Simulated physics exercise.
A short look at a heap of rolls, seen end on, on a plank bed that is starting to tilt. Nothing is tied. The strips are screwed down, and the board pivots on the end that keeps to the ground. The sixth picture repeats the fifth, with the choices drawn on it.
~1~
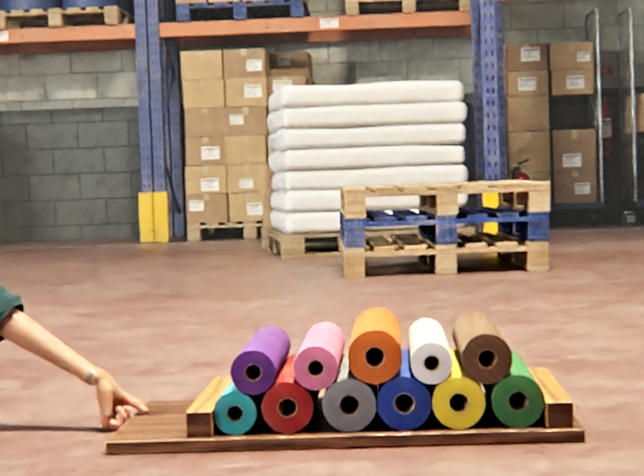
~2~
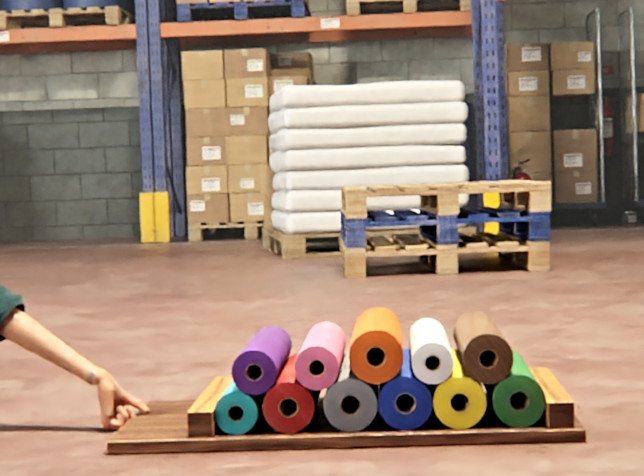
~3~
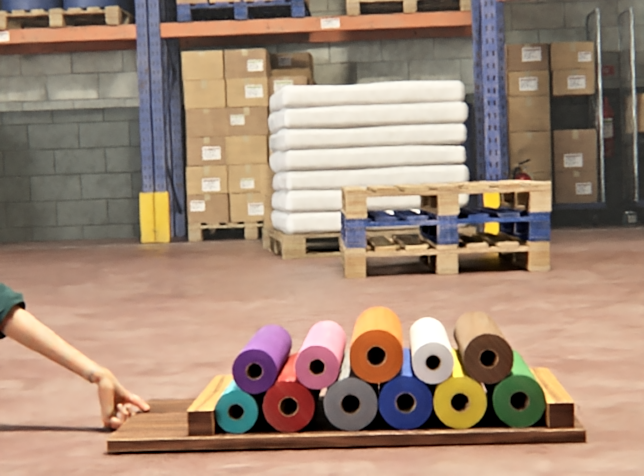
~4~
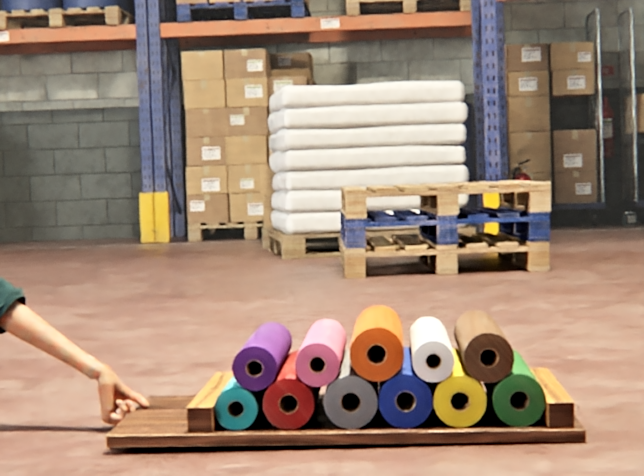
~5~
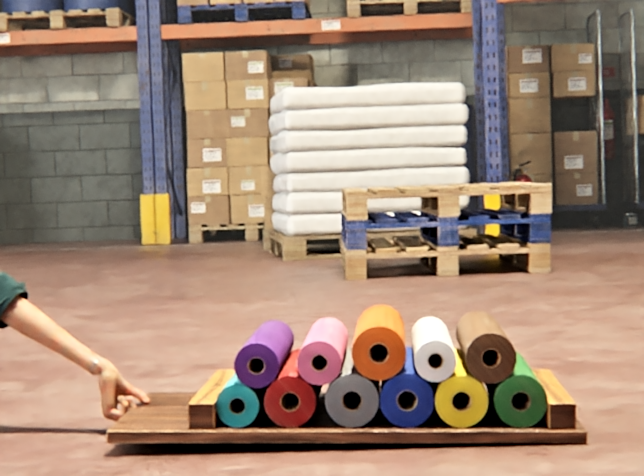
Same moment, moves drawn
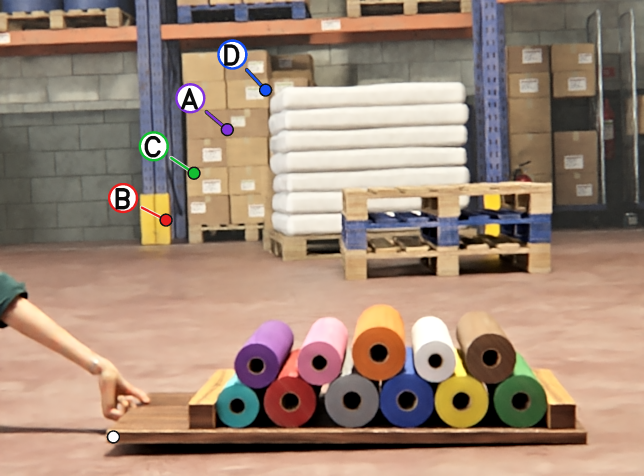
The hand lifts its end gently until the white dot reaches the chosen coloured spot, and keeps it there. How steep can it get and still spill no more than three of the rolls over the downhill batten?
The highest mark that will do is B.
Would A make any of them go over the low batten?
Yes, at A.
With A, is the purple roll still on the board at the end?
No.
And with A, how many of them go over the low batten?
With A, five.
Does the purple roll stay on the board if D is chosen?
The purple roll: No.
On the marked copy, A at (227, 130); B at (166, 220); C at (194, 173); D at (265, 90); the white dot at (113, 437).
With B. Early on, board at 17°.
Further on, board at 29°.
At the end, board at 29°, none over the low batten.
As for the rest, A five over the low batten; C four over the low batten (brown, orange, pink, white); D five over the low batten.
